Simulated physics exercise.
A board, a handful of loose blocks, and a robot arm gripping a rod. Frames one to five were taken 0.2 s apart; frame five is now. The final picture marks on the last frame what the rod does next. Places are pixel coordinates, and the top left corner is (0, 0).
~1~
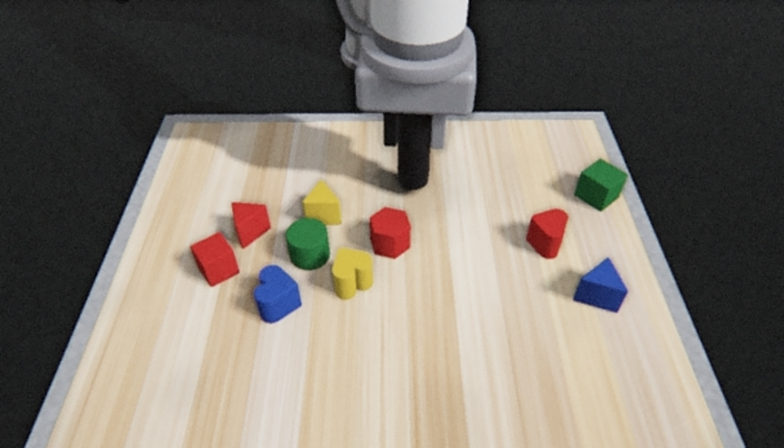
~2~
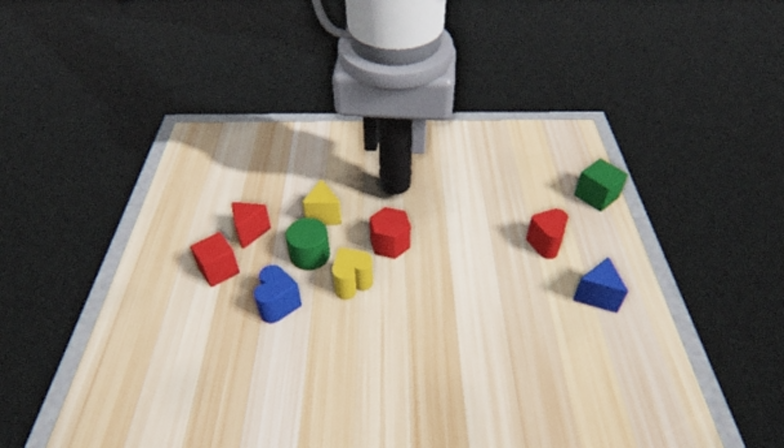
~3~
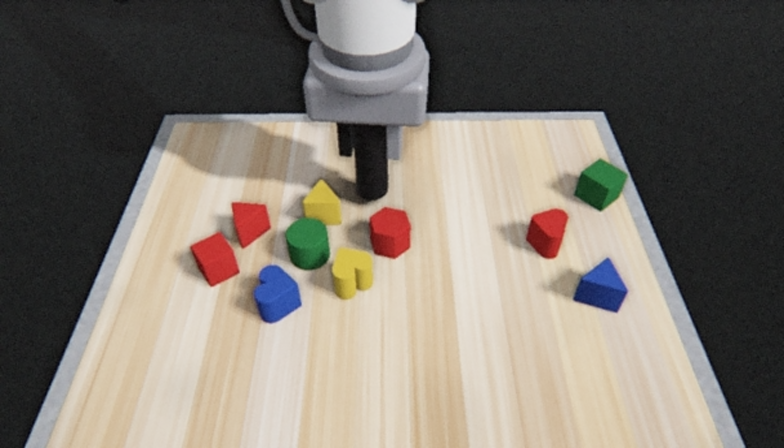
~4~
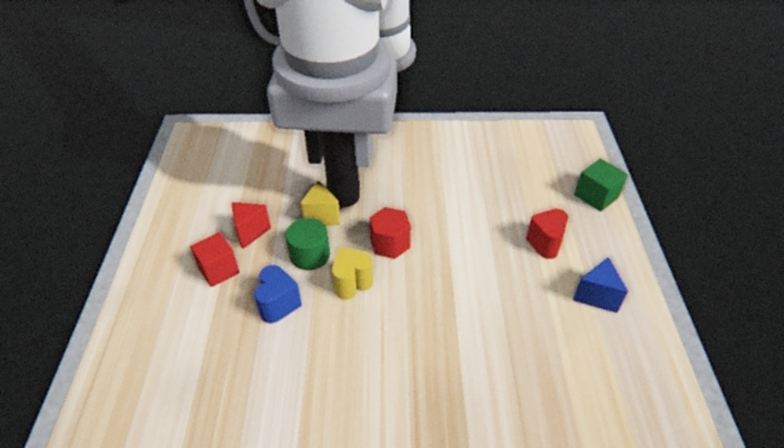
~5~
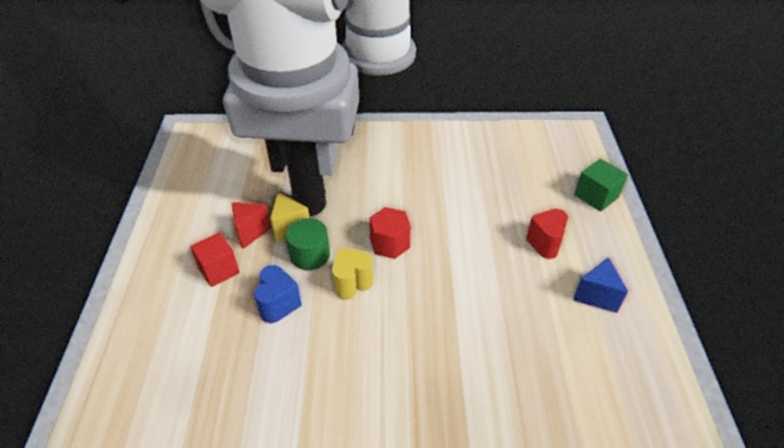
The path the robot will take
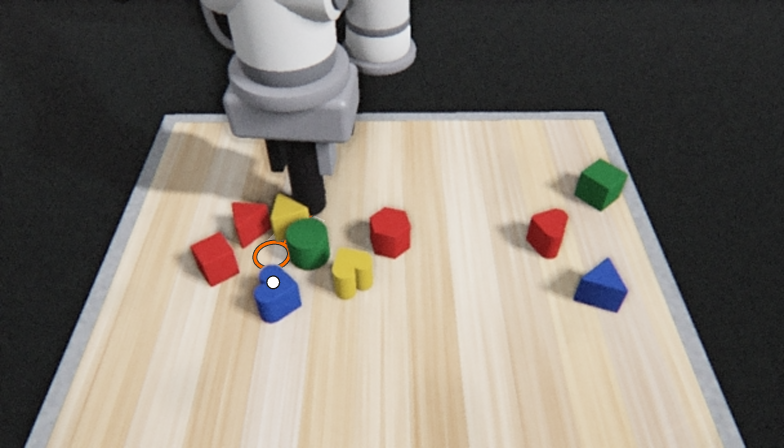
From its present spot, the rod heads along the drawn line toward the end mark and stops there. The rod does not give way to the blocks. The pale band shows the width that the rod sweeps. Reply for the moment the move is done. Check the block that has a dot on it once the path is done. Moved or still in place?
The block stays on its spot.
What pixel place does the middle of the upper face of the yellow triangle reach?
That would be at about pixel (235, 236).
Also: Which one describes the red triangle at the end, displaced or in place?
That one stays where it is.
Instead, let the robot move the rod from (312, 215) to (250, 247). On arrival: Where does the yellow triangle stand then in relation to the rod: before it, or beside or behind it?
Pushed ahead.
The drawn path runs from (312, 215) directly to (272, 255); the dot is on the blue heart.
On the path given first. Halfway along, rod (291, 226); yellow triangle (260, 222), turned 35° clockwise; green round block (306, 235).
At the end, rod (270, 246); red square block (205, 249), turned 20° anticlockwise; red triangle not moved; blue heart not moved; yellow triangle (235, 236), turned 60° clockwise; green round block (306, 239).
